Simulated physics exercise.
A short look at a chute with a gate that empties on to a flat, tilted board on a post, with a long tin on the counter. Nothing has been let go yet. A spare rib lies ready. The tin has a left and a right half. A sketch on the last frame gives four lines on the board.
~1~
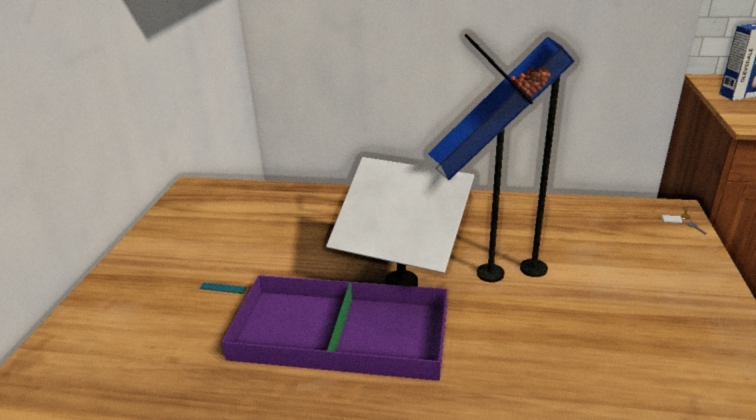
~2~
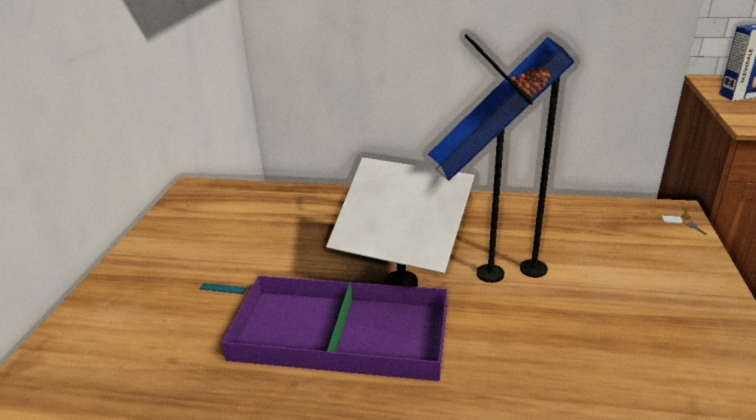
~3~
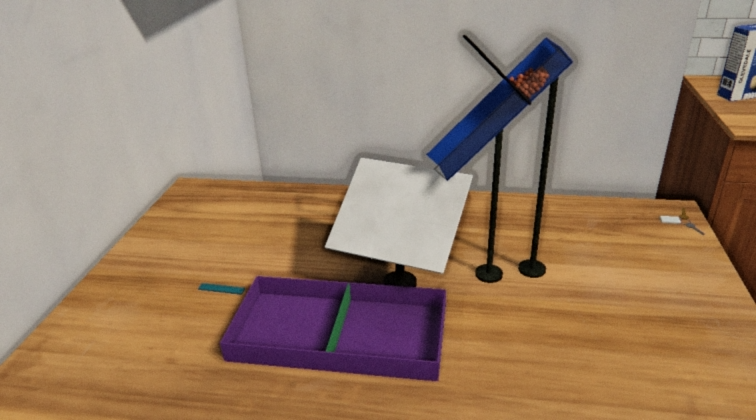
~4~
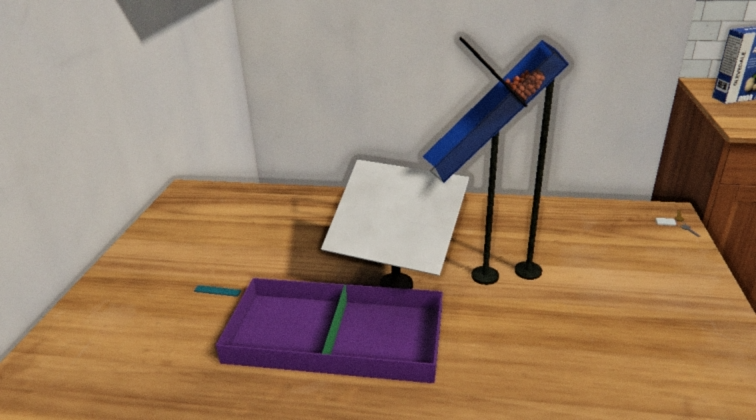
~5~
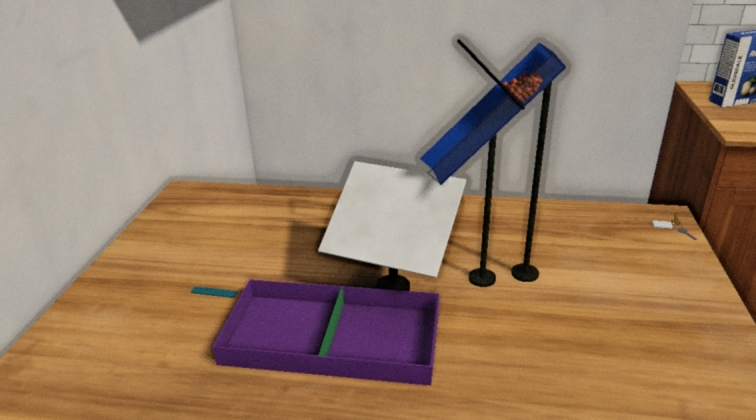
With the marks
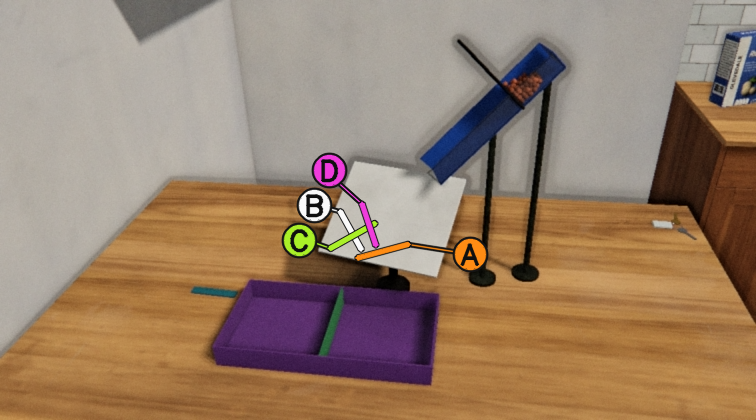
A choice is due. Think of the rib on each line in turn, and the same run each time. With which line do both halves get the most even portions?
The answer is line C.
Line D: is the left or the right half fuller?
More lands on the right.
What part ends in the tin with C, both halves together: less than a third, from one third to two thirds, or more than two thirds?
More than two thirds.
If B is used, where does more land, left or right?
Right.
On the marked copy, line A from (408, 244) to (357, 257); line B from (340, 211) to (361, 249); line C from (374, 223) to (330, 248); line D from (362, 204) to (375, 244).
With A, of what is caught, most in the left half, a small part in the right.
With B, of what is caught, a small part in the left half, nearly all in the right.
With C, of what is caught, about half in the left half, about half in the right.
With D, of what is caught, a stray few in the left half, nearly all in the right.
